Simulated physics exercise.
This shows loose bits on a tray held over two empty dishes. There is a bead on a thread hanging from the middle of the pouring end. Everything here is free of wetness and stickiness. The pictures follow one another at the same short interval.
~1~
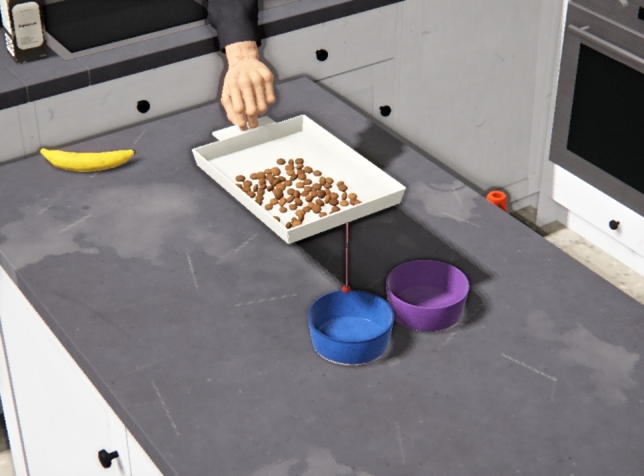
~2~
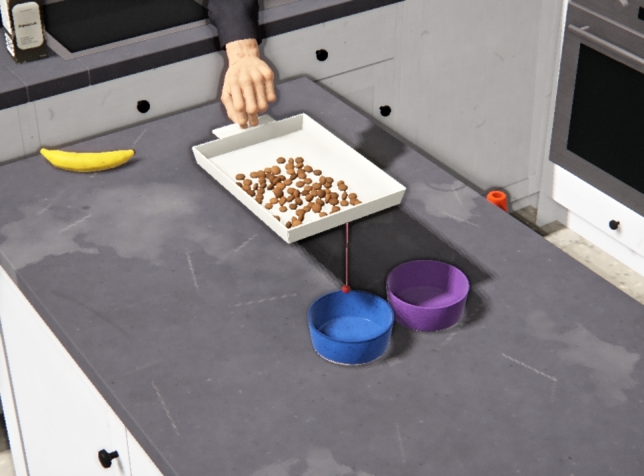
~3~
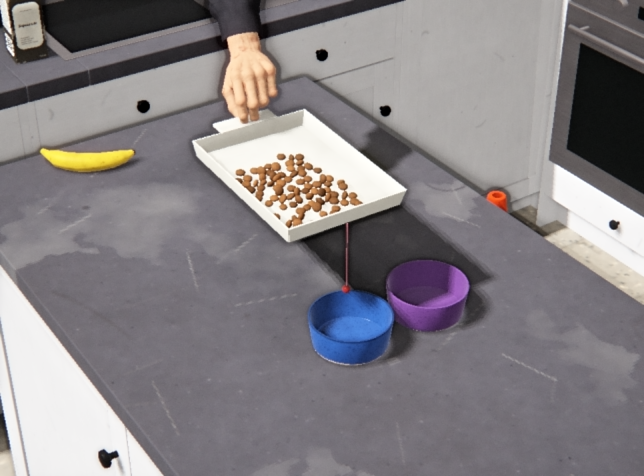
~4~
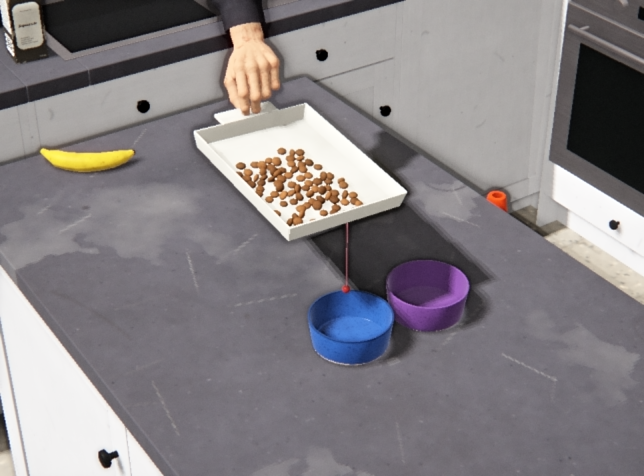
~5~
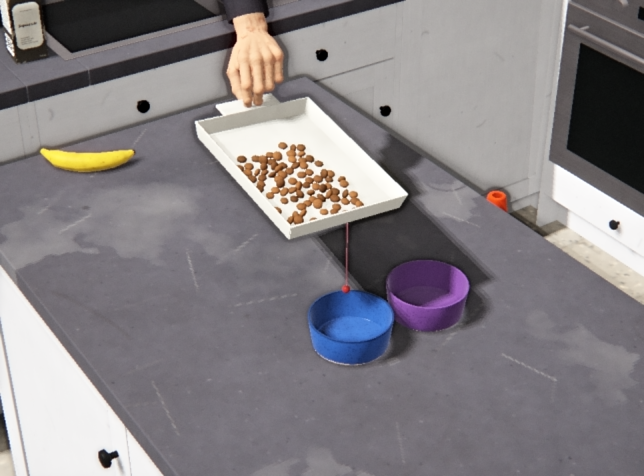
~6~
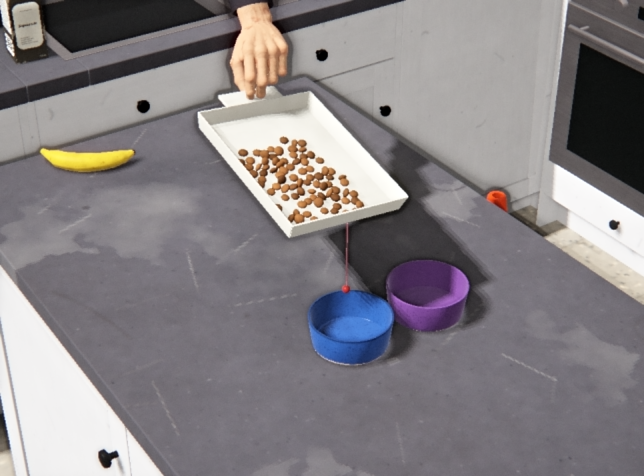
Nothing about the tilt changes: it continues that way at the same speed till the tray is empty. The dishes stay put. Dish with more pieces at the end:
The fuller one at the end is the dish on the right, no doubt.
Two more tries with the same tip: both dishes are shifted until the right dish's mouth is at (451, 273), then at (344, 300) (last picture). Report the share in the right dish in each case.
Around 20 and around 0 per cent, in that order.
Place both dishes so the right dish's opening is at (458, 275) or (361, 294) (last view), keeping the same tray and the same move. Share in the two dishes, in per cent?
Around 60 percent the first time, around 40 percent the second.
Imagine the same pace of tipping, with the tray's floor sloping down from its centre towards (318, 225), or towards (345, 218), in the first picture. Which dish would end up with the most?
Results - the dish on the left side first, the dish on the left side second.
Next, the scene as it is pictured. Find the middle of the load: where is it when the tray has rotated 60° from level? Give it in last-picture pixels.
Centre estimate: (355, 190).
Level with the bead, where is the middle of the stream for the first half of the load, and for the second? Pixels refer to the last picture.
Earlier portion about (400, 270); later portion about (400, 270).
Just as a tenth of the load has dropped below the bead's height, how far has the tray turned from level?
About 95° of tilt.
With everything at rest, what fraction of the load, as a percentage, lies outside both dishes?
That comes to some 10 per cent.
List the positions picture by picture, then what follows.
Corners of the pouring end at (289, 228) and (400, 187), level; middle of the load at (297, 195), bits of dog kibble; left dish at (375, 348); right dish at (452, 315); bead on its thread at (346, 289), in the first frame.
Corners of the pouring end at (289, 227) and (401, 188), level; middle of the load at (297, 194), in the second frame.
Corners of the pouring end at (290, 227) and (401, 189), tipped barely, lowest at the right corner; middle of the load at (297, 192), in the third frame.
Corners of the pouring end at (291, 225) and (402, 191), tipped a little, lowest at the right corner; middle of the load at (298, 189), in the fourth frame.
Corners of the pouring end at (292, 224) and (403, 193), tipped a little, lowest at the right corner; middle of the load at (299, 186), in the fifth frame.
Corners of the pouring end at (293, 223) and (403, 195), tipped a little, lowest at the right corner; middle of the load at (300, 183); left dish at (375, 348); right dish at (452, 315), in the sixth frame.
Soon after the last picture, tray tipped steeply; all on the tray.
A little later, tray tipped right over; about a quarter on the tray; a stray few in the left dish; about half in the right dish; a small part outside both; about a quarter in the air.
Later still, tray tipped past a quarter turn; a small part in the left dish; most in the right dish; a small part outside both.
At rest, tray tipped past a quarter turn; a small part in the left dish; most in the right dish; a small part outside both.
